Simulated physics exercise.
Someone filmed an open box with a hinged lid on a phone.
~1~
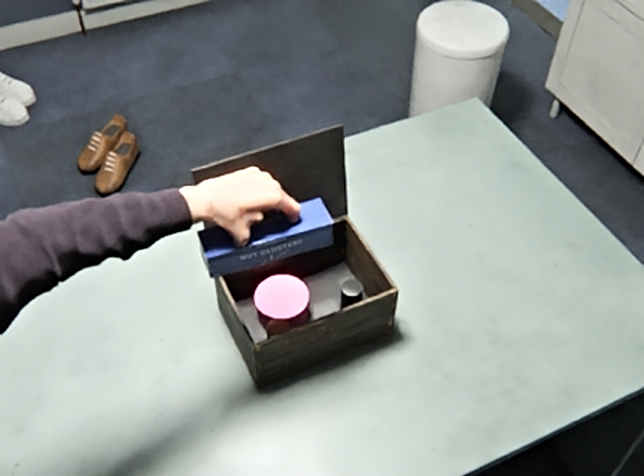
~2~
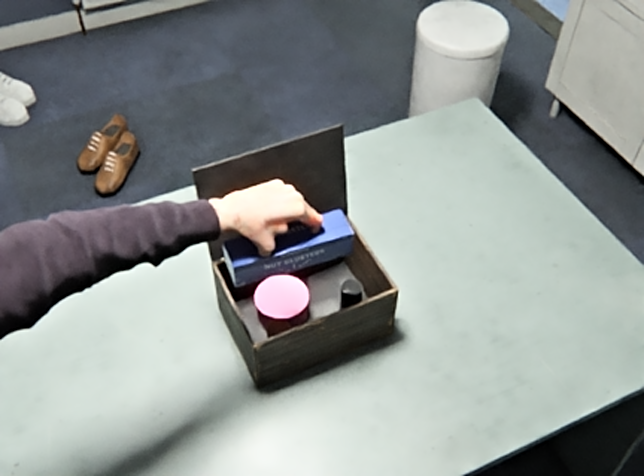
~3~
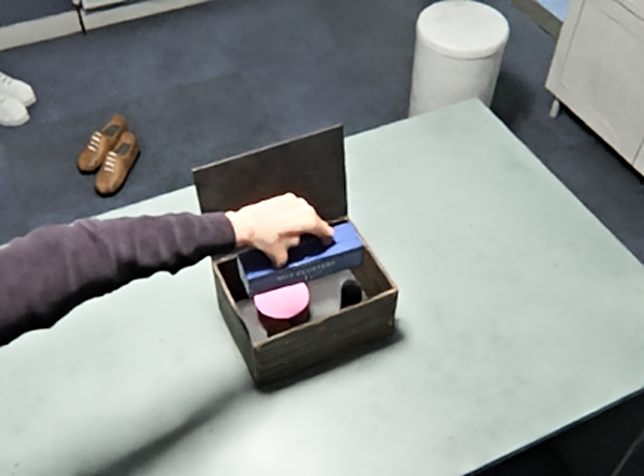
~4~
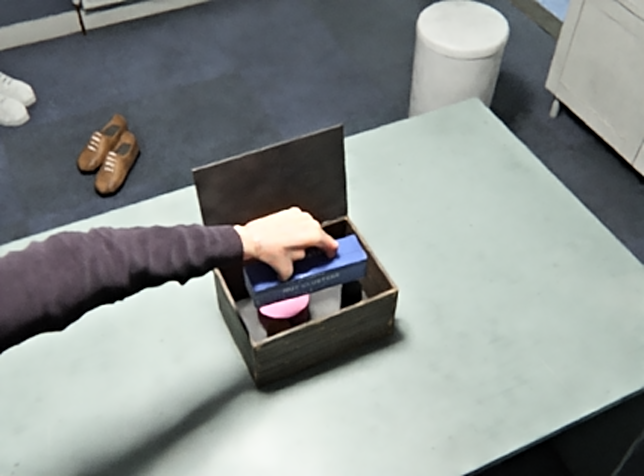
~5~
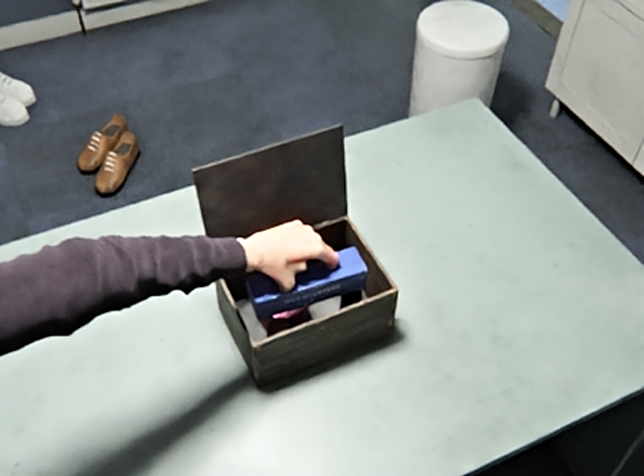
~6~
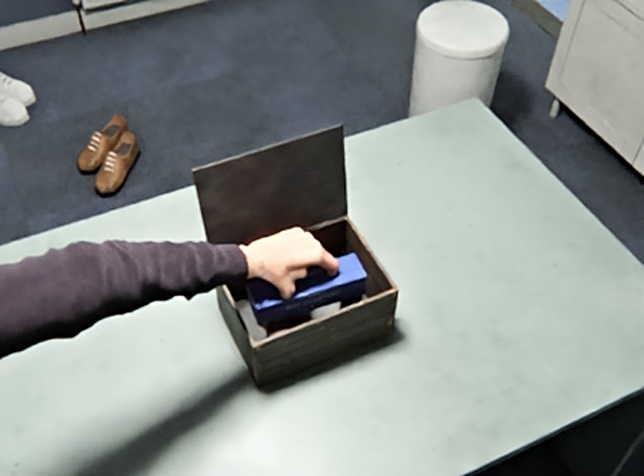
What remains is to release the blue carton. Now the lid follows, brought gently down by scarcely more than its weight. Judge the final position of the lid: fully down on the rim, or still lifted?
Final position: Fully down on the rim.
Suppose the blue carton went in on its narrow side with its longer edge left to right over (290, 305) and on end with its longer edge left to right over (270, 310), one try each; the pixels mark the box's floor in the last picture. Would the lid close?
On the first go the lid settles shut, and on the second go it remains open a bit.
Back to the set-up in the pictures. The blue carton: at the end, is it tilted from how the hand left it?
As it turns out, it changes its angle.
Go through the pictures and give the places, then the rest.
In the first picture, still above its spot; blue carton (266, 238).
In the second picture, still above its spot; blue carton (289, 248); pink tub (282, 305).
In the third picture, still above its spot; blue carton (301, 259).
In the fourth picture, still above its spot; blue carton (306, 272).
In the fifth picture, still above its spot; blue carton (307, 283).
In the sixth picture, put in, still held; blue carton (307, 289).
Then, 0.50 s on from there, blue carton on its side near (284, 287).
Then, 1.60 s on from there, lid 57° above the rim; blue carton on its side near (284, 287).
Then, 2.00 s on from there, lid 17° above the rim; blue carton on its side near (284, 287).
In the end, lid shut; toppled in the box, blue carton; the other 3 unmoved. At the end, from the last picture's camera, blue carton near (284, 287).
